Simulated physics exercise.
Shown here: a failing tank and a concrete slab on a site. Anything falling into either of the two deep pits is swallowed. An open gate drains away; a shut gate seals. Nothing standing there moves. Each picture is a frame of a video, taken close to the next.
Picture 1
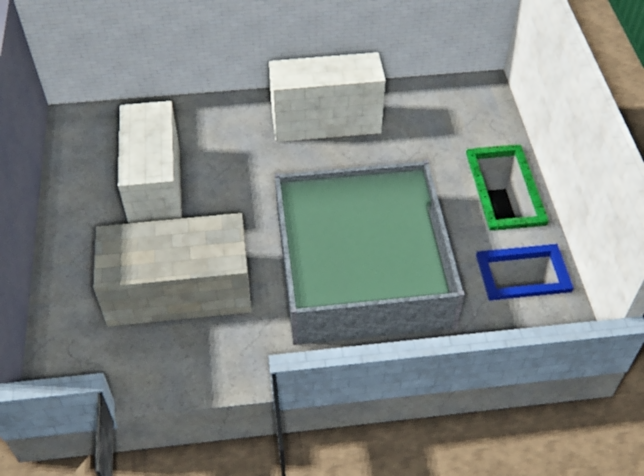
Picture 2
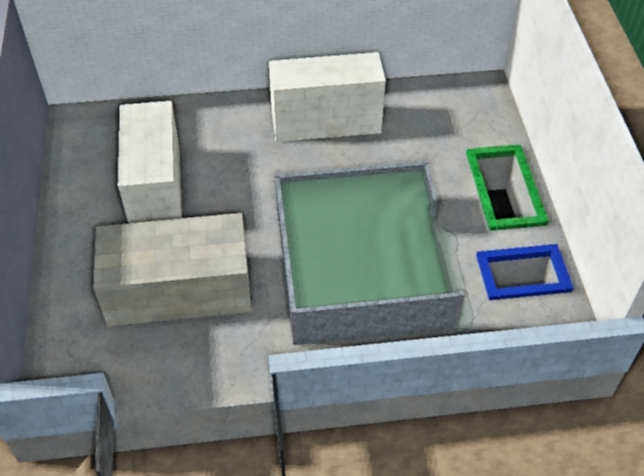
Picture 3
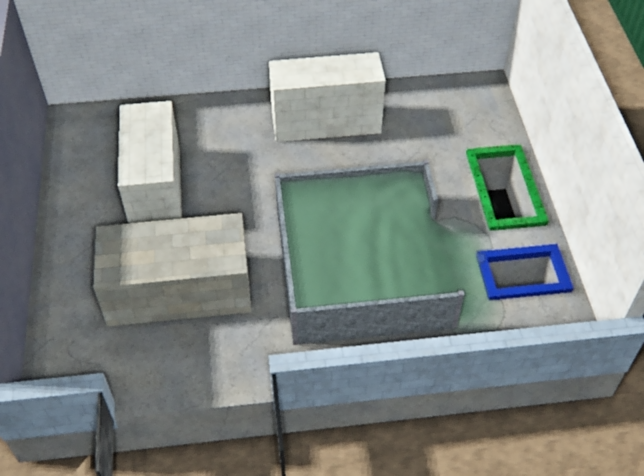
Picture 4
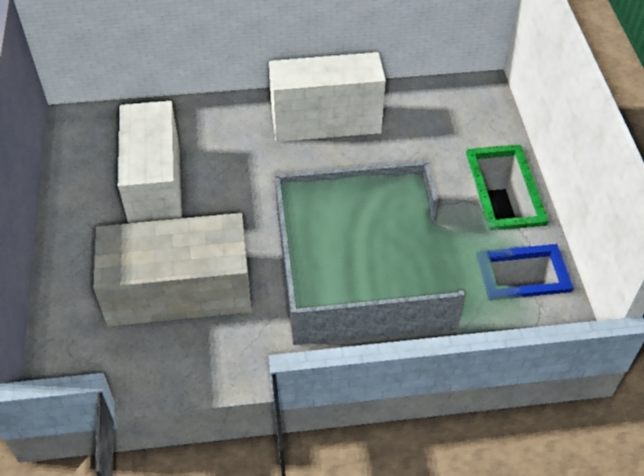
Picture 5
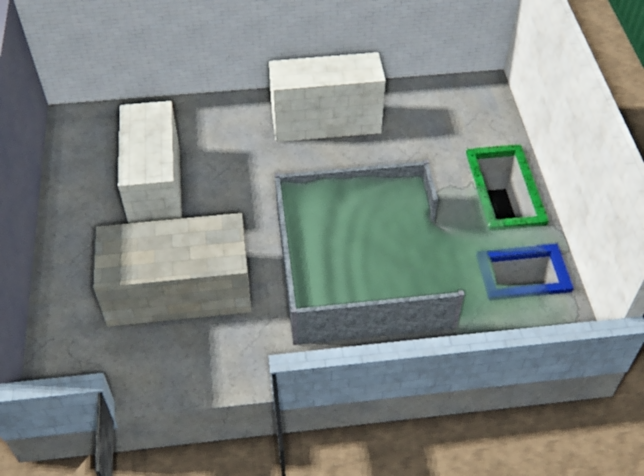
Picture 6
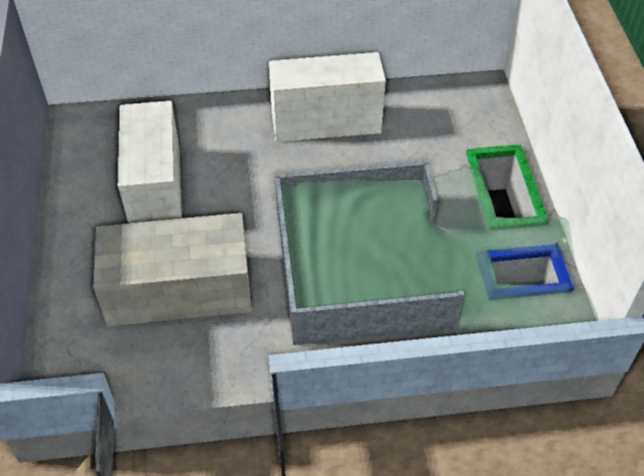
Green water pouring through a gap in the right side of a square tank, spreading across the slab around the blue-rimmed opening.
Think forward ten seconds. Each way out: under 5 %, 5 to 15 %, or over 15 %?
Gate under 5 %; green pit 5 to 15 %; blue pit over 15 %.
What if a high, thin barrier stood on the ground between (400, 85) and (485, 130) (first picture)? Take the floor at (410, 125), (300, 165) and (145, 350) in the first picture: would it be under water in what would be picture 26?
Going spot by spot: Drenched, then high and dry, then high and dry.
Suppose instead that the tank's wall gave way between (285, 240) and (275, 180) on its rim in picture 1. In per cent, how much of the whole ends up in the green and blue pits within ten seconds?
Green 0 %, blue 0 %.
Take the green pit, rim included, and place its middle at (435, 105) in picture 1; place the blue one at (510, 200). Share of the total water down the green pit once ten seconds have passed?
Share, green pit, approx.: 2 in a hundred.
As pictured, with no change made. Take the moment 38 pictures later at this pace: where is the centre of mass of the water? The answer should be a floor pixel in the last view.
Around pixel (410, 242).
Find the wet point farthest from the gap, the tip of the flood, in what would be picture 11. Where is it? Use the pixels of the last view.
Pixel estimate: (444, 104).
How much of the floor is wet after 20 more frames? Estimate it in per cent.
That's roughly 30 per cent.
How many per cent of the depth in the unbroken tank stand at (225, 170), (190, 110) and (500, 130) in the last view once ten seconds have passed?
First spot 2 %, second 4 %, third 10 %.
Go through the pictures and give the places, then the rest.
The first frame shows the tank at (364, 236) is whole and still.
In the second frame, water pours out at (441, 269) and has run to a hidden place.
In the third frame, water pours out at (441, 269) and has run to (464, 226).
In the fourth frame, water pours out at (441, 270) and has run to (516, 234).
In the fifth frame, water pours out at (441, 270) and has run to (564, 243).
In the sixth frame, water pours out at (441, 270) and has run to a hidden place.
A moment on, water covers 15 % of the floor; the gate 0 %, the green pit 2 %, the blue pit 9 %.
Next, water covers 25 % of the floor; the gate 0 %, the green pit 3 %, the blue pit 17 %.
Then, water covers 30 % of the floor; the gate 0 %, the green pit 6 %, the blue pit 29 %.
Later, water covers 55 % of the floor; the gate 1 %, the green pit 8 %, the blue pit 36 %.
In the end, water covers 85 % of the floor; the gate 2 %, the green pit 8 %, the blue pit 38 %.
